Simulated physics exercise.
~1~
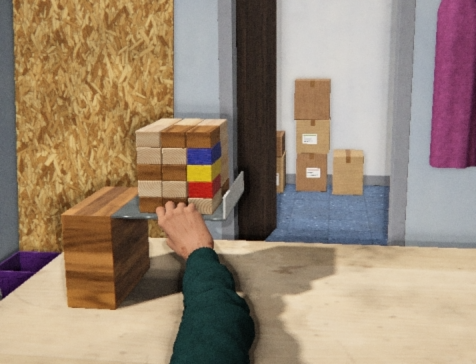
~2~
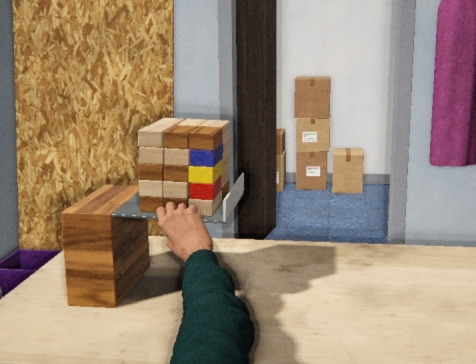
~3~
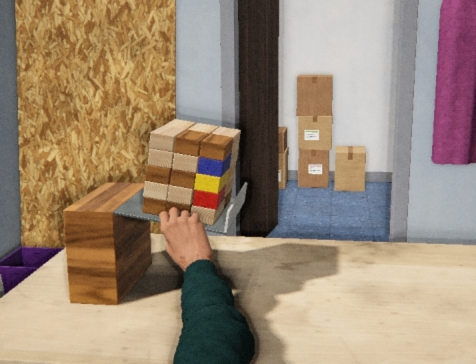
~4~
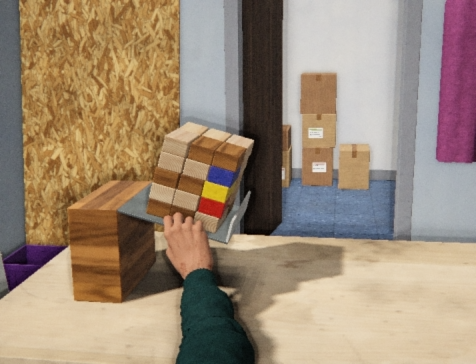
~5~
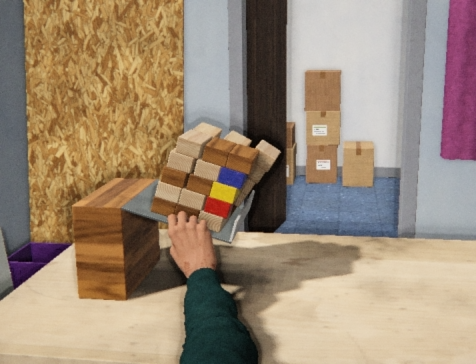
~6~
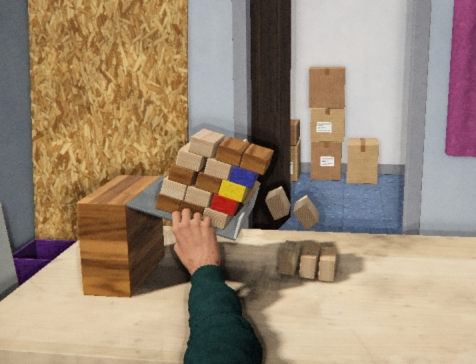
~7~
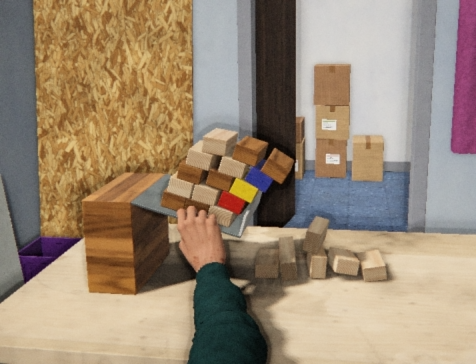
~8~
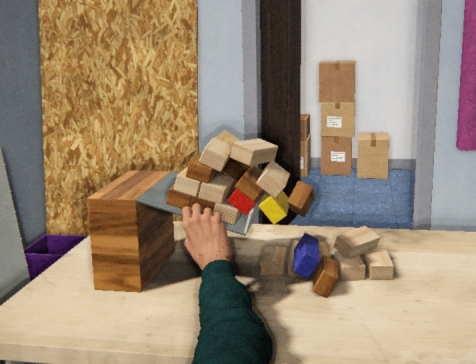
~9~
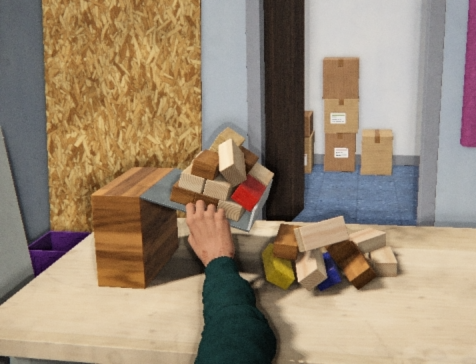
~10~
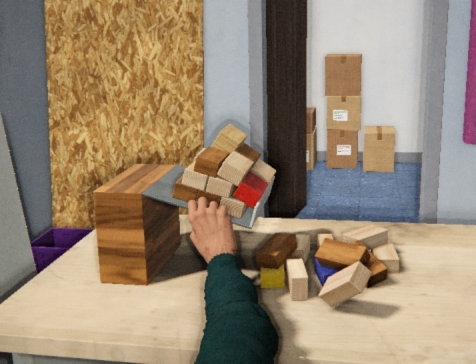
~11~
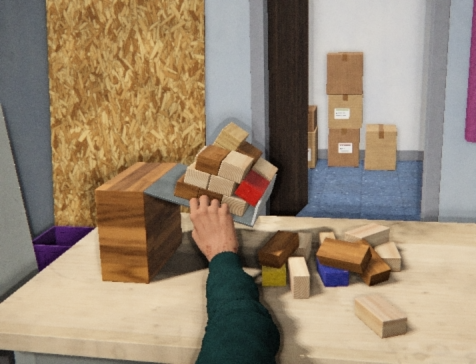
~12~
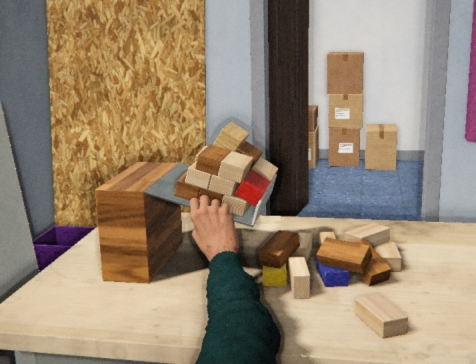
A hand in a dark green sleeve reaches across a pale wooden workbench to a hinged tray stacked with toy blocks, seen from behind the arm, with a large wooden block at left and cardboard boxes beyond a doorway. Blue, yellow and red blocks line the stack's right side. The tray's right edge sinks, tilting the pile, then stops. Upper blocks slide right and tumble onto the bench, followed by the blue and yellow ones. The remaining blocks settle in a jumbled heap on the sloping tray, the red one still aboard, while the fallen ones lie scattered at right.
